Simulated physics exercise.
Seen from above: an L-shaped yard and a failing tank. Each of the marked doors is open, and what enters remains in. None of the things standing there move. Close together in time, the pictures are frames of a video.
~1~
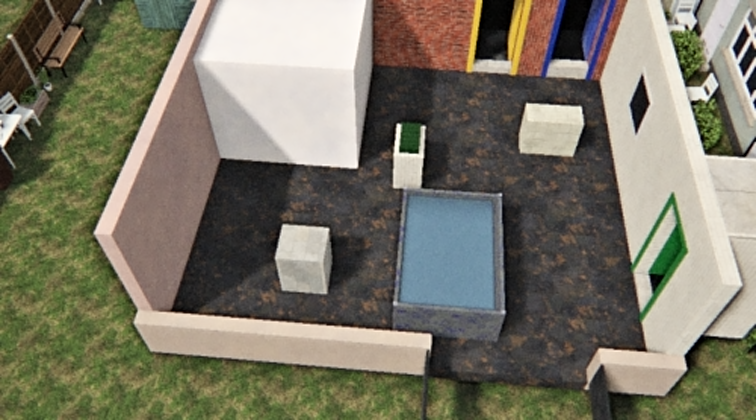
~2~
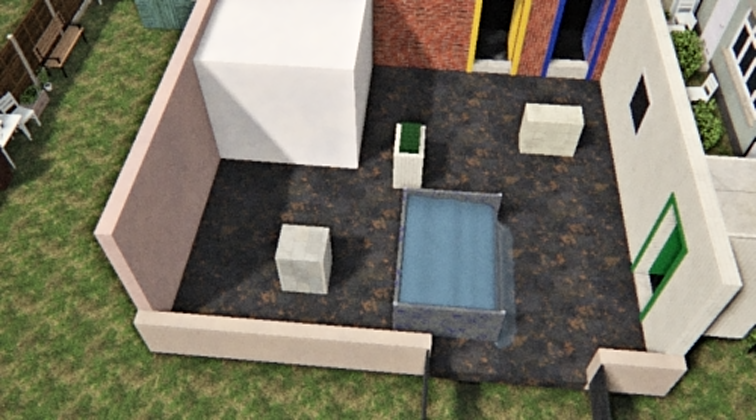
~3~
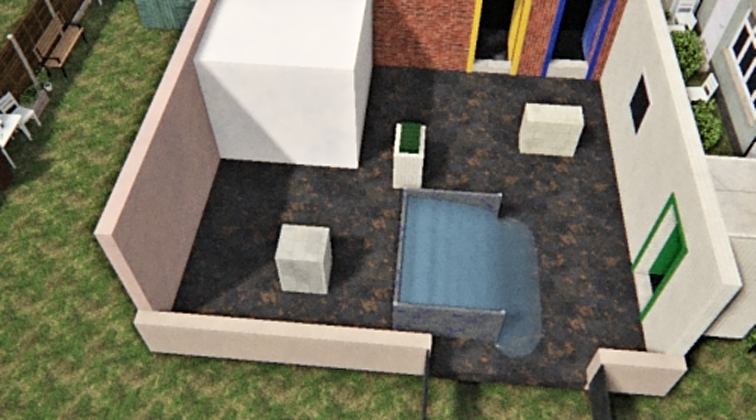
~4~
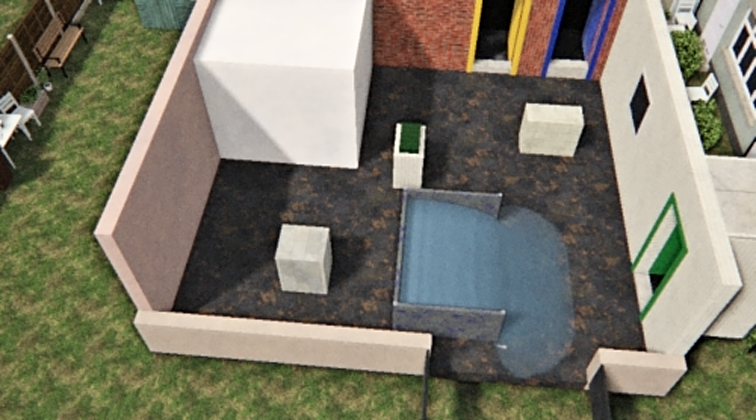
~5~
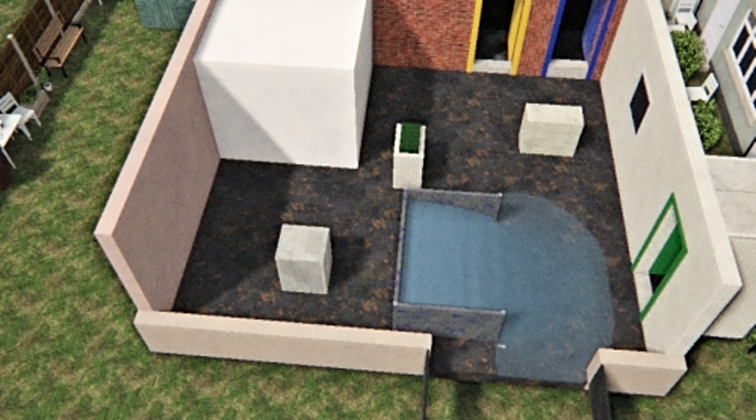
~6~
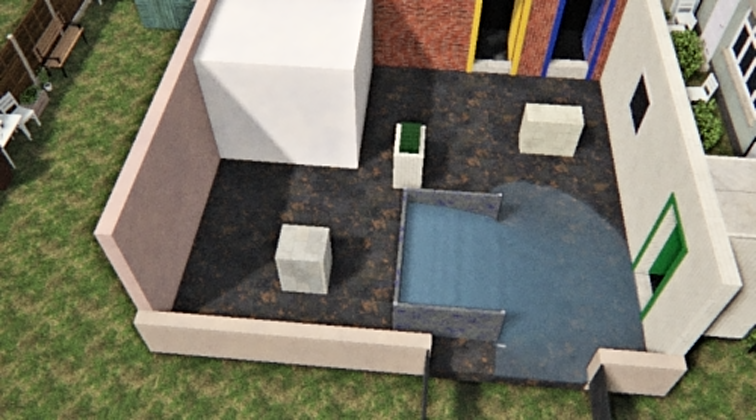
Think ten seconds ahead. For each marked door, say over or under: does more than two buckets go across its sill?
In order: The green door goes over the limit; the yellow door keeps to the limit; the blue door keeps to the limit.
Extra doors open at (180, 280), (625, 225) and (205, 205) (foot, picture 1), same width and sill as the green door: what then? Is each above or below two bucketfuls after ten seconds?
Reading them off: Comes out lower, comes out higher, comes out lower.
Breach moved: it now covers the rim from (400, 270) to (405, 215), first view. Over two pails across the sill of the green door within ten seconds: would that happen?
In this case green comes in lower.
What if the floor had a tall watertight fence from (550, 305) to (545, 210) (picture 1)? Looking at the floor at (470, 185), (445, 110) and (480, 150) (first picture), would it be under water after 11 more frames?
First soaked, then soaked, then soaked.
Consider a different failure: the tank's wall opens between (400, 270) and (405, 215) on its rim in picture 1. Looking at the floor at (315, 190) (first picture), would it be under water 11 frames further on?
There: Covered.
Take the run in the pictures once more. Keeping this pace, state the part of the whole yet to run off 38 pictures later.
Some 62 per cent.
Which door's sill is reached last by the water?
The one in yellow.
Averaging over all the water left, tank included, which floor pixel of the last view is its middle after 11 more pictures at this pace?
I'd put it at around (551, 267).
A moment on, water covers 25 % of the floor; the green door far over two buckets in, the yellow door not reached, the blue door not reached.
Next, water covers 30 % of the floor; the green door far over two buckets in, the yellow door not reached, the blue door not reached.
Then, water covers 35 % of the floor; the green door far over two buckets in, the yellow door wet at the sill, nothing in, the blue door wet at the sill, nothing in.
Later, water covers 65 % of the floor; the green door far over two buckets in, the yellow door wet at the sill, nothing in, the blue door wet at the sill, nothing in.
In the end, water covers 75 % of the floor; the green door far over two buckets in, the yellow door wet at the sill, nothing in, the blue door wet at the sill, nothing in.
